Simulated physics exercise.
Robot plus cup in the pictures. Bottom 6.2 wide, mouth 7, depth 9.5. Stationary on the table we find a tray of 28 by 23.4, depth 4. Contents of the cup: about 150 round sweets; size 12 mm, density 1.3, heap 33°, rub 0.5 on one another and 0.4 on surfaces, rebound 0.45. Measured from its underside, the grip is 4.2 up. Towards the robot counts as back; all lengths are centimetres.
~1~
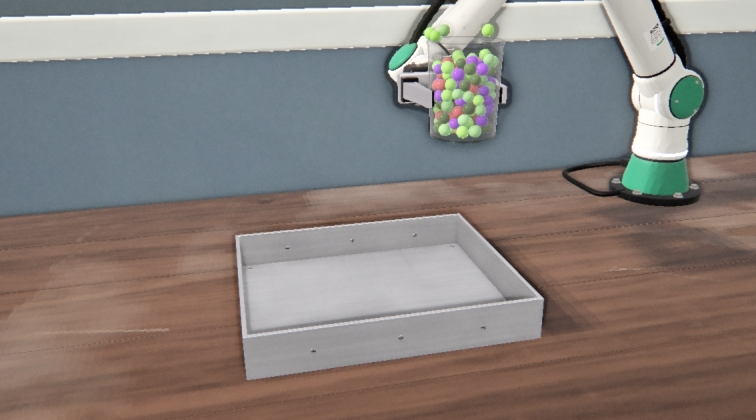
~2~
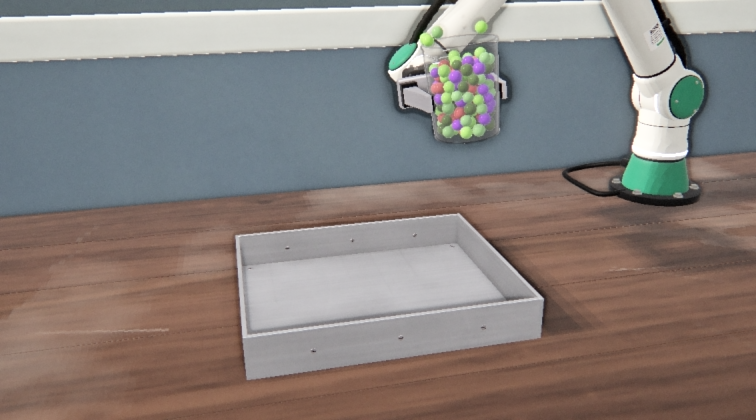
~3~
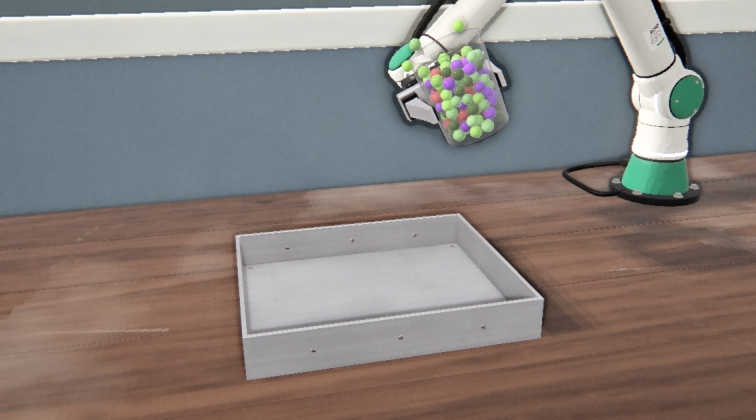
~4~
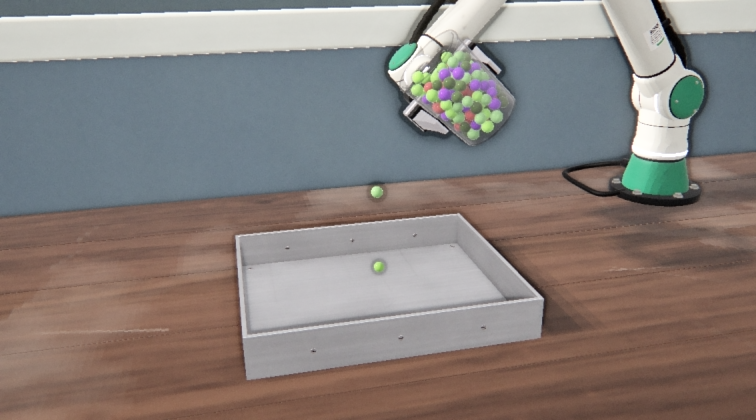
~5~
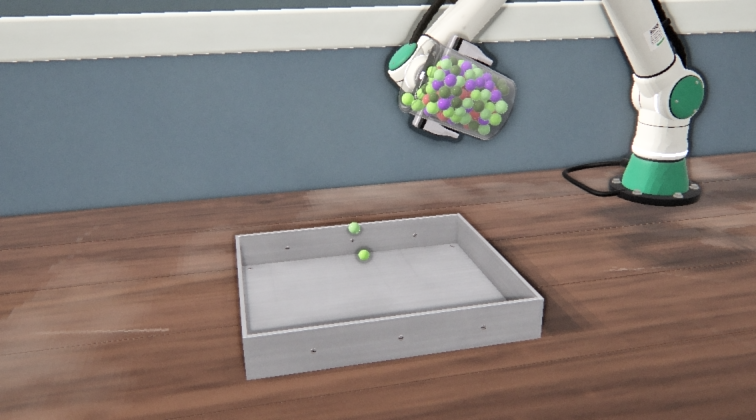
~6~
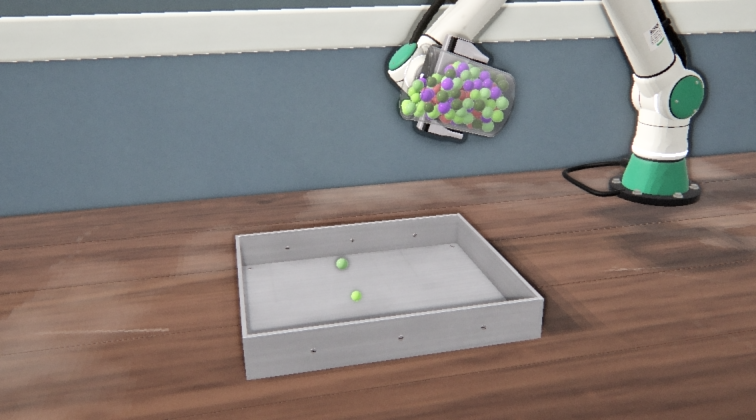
The footage shows a robot arm holding a clear cup heaped with green, purple and red balls above a grey tray, then tilting it steeply to the left as two green balls drop into the tray.
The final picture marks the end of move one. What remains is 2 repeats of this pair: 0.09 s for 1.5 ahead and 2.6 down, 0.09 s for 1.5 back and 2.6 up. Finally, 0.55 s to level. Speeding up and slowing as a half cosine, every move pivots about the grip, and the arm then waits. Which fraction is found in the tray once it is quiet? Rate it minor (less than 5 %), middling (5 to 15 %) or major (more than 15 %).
Middling, 5 to 15 %.
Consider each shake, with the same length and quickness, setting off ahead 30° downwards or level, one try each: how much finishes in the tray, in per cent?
Result: Approx. 20 % and 40 %, one try each.
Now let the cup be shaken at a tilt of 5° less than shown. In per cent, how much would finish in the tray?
Estimate: Close to 10 per cent.
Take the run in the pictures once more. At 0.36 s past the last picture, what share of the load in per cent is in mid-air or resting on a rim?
It amounts to roughly 4 in a hundred.
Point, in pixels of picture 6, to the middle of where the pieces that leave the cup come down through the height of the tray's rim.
They come down centred close to (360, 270).
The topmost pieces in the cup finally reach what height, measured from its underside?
Around 9.0 cm above the underside.
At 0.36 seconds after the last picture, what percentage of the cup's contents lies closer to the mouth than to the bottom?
Roughly 45 per cent.
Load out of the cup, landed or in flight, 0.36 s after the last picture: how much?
Roughly 5 percent up to then.
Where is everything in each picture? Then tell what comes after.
The first picture shows cup middle at (464, 90), level; upper third of the load around (464, 69), from x 430 to 495, top at y 30; 152 in the cup.
The second picture shows cup middle at (463, 90), tilted 7° forward; upper third of the load around (465, 69), from x 425 to 490, top at y 25.
The third picture shows cup middle at (462, 91), tilted 25° forward; upper third of the load around (459, 71), from x 410 to 495, top at y 25; 150 in the cup, 2 in flight or on a rim.
The fourth picture shows cup middle at (460, 92), tilted 47° forward; upper third of the load around (457, 76), from x 375 to 505, top at y 55; 150 in the cup, 1 in the tray, 1 in flight or on a rim.
The fifth picture shows cup middle at (459, 93), tilted 65° forward; upper third of the load around (456, 78), from x 355 to 505, top at y 60; 150 in the cup, 2 in the tray.
The sixth picture shows cup middle at (459, 94), tilted 72° forward; upper third of the load around (463, 82), from x 340 to 505, top at y 65; 150 in the cup, 2 in the tray.
Then, 0.36 s later, tilted 72° forward, highest piece 25 above the table; 142 in the cup, 4 in the tray, 6 in flight or on a rim.
Then, 0.73 s later, tilted 18° forward, highest piece 26 above the table; 137 in the cup, 15 in the tray.
Then, 1.11 s later, level, highest piece 27 above the table; 137 in the cup, 15 in the tray.
Then, 2.16 s later, level, highest piece 27 above the table; 137 in the cup, 15 in the tray.
At rest, 137 in the cup, 15 in the tray. That is 10 % in the tray.
